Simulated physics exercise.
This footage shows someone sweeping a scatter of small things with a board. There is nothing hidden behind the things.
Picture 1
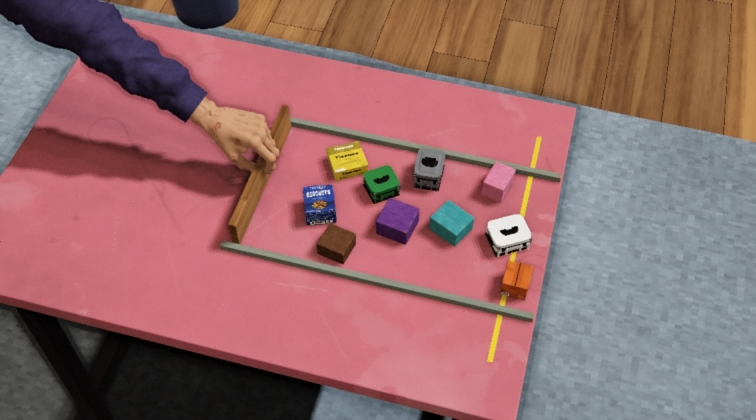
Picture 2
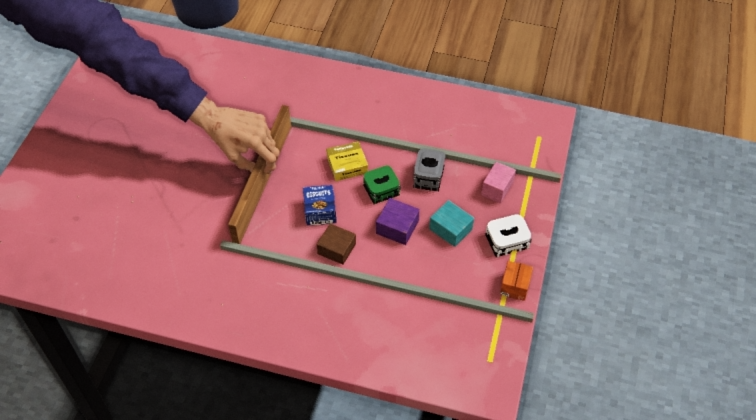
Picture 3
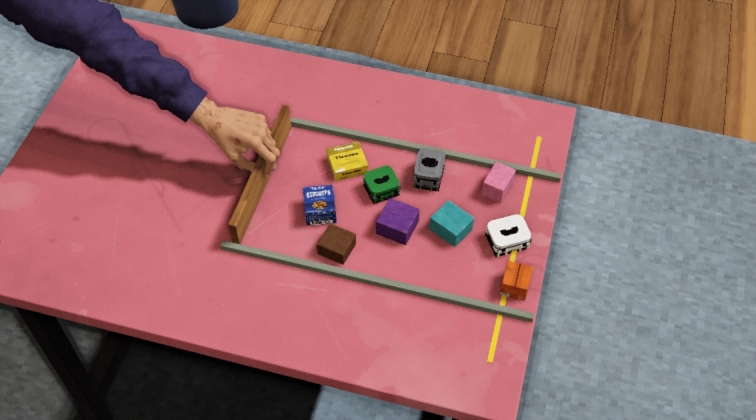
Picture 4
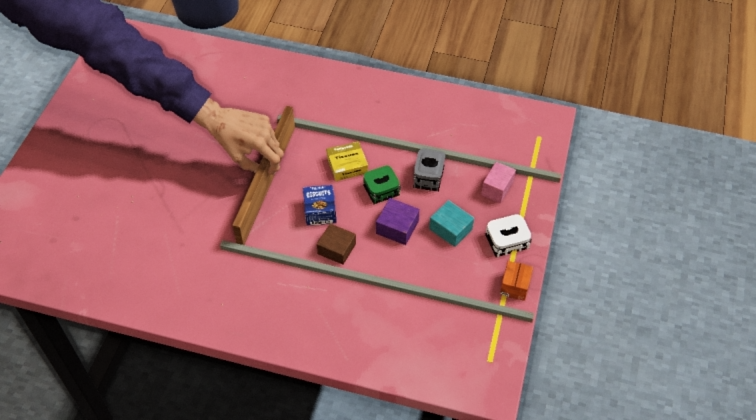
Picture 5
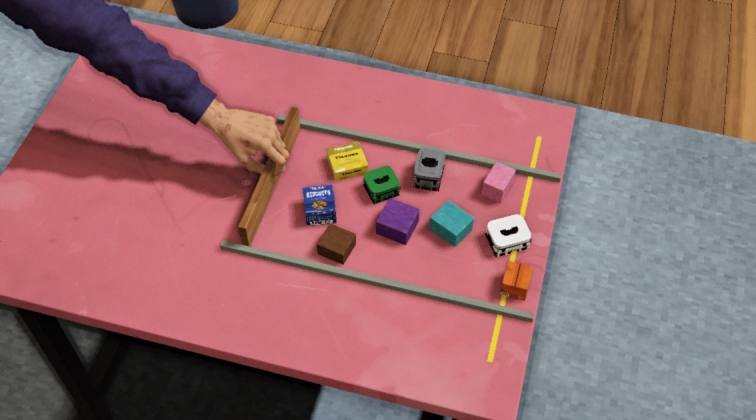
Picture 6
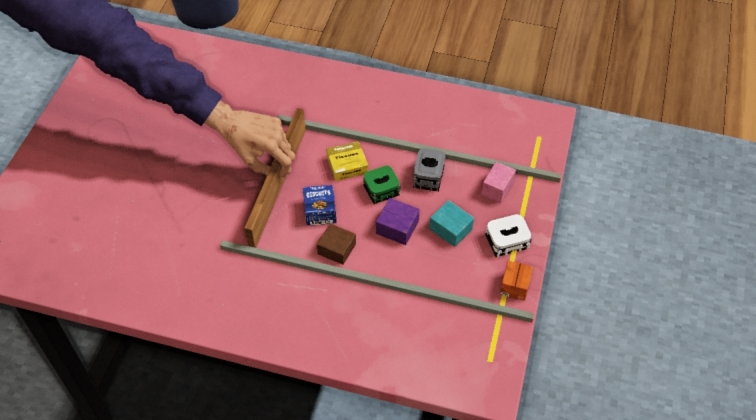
A hand in a purple sleeve held a wooden board still on a pink table, then slid it slightly right toward scattered blocks and boxes between two rails, none of which moved.
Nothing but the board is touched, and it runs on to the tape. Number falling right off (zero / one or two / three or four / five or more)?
Five or more.
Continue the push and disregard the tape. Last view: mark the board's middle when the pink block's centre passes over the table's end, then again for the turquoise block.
I'd put it close to (475, 220), and close to (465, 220) for the other one.
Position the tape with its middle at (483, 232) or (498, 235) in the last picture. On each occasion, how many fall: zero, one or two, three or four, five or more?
The first spot would give 3 or 4 falling and the second three to four.
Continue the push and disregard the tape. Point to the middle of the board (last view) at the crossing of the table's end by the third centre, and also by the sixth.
The first puts it near (475, 220), the next near (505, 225).
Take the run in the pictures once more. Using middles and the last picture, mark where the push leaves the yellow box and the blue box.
About (545, 194), and about (529, 256).
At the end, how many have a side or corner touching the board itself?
Total: 4.
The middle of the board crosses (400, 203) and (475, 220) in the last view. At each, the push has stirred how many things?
First 8, then 9.
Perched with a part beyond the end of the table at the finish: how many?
As for overhanging, the count is 1.
Early on, none off yet; orange box at rest near (516, 281); white case at rest near (508, 236); pink block at rest near (498, 182).
Finally, the number that fall off is five or more; lost, purple block, grey case, turquoise block, pink block, white case and orange box.
